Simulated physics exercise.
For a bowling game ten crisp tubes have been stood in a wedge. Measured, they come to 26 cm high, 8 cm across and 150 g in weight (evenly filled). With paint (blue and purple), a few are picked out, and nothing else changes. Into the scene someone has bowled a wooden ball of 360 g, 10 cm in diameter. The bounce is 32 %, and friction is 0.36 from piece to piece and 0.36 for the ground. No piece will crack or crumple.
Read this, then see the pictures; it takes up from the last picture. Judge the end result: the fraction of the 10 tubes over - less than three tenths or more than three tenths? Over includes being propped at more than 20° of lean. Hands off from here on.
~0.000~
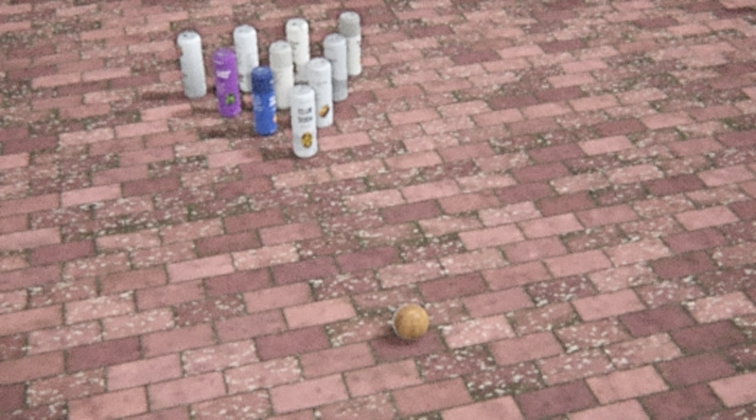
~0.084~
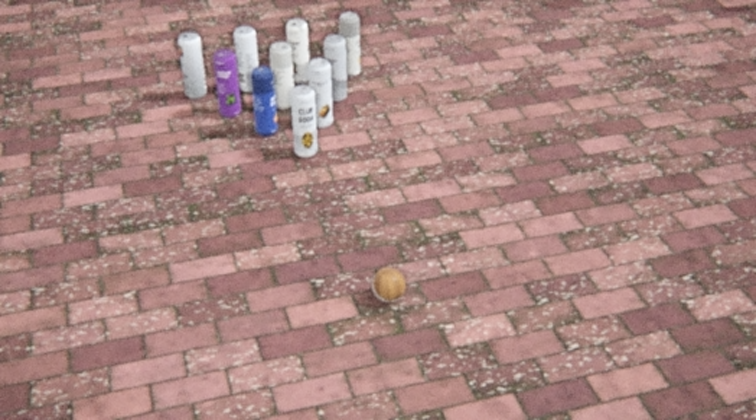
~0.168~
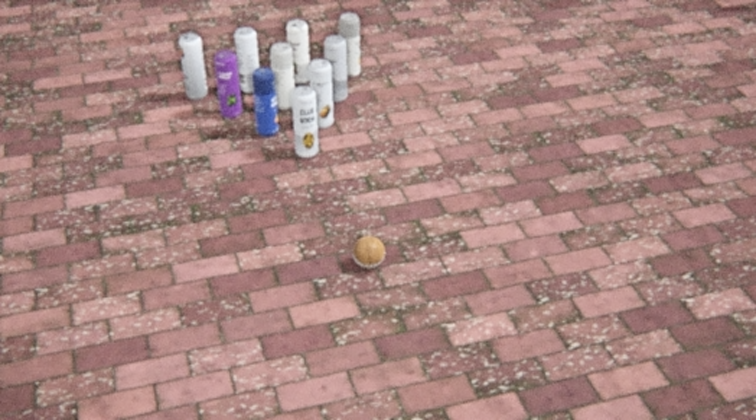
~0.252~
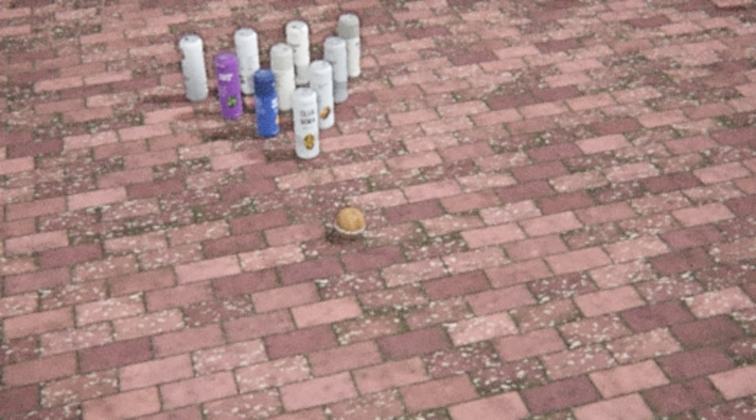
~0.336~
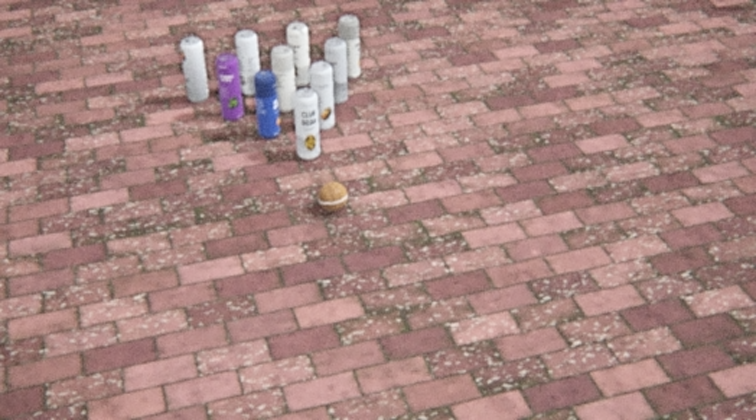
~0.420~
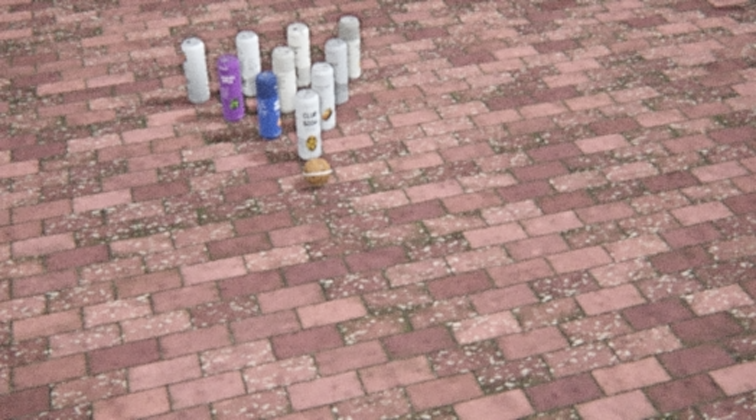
My judgement: Over three tenths.
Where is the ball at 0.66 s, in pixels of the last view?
About (274, 130).
Around 0.66 s, ball still moving; 2 of the 10 tubes over; blue tube tipped 20°.
Around 1.12 s, ball still moving; 4 of the 10 tubes over; blue tube lying flat; purple tube tipped 12°.
Finally (1.7 s), ball rolling away; 5 of the 10 tubes over; blue tube lying flat; purple tube lying flat. That is 50 per cent. Seen by the last camera, middles, blue tube near (265, 96), purple tube near (173, 101).
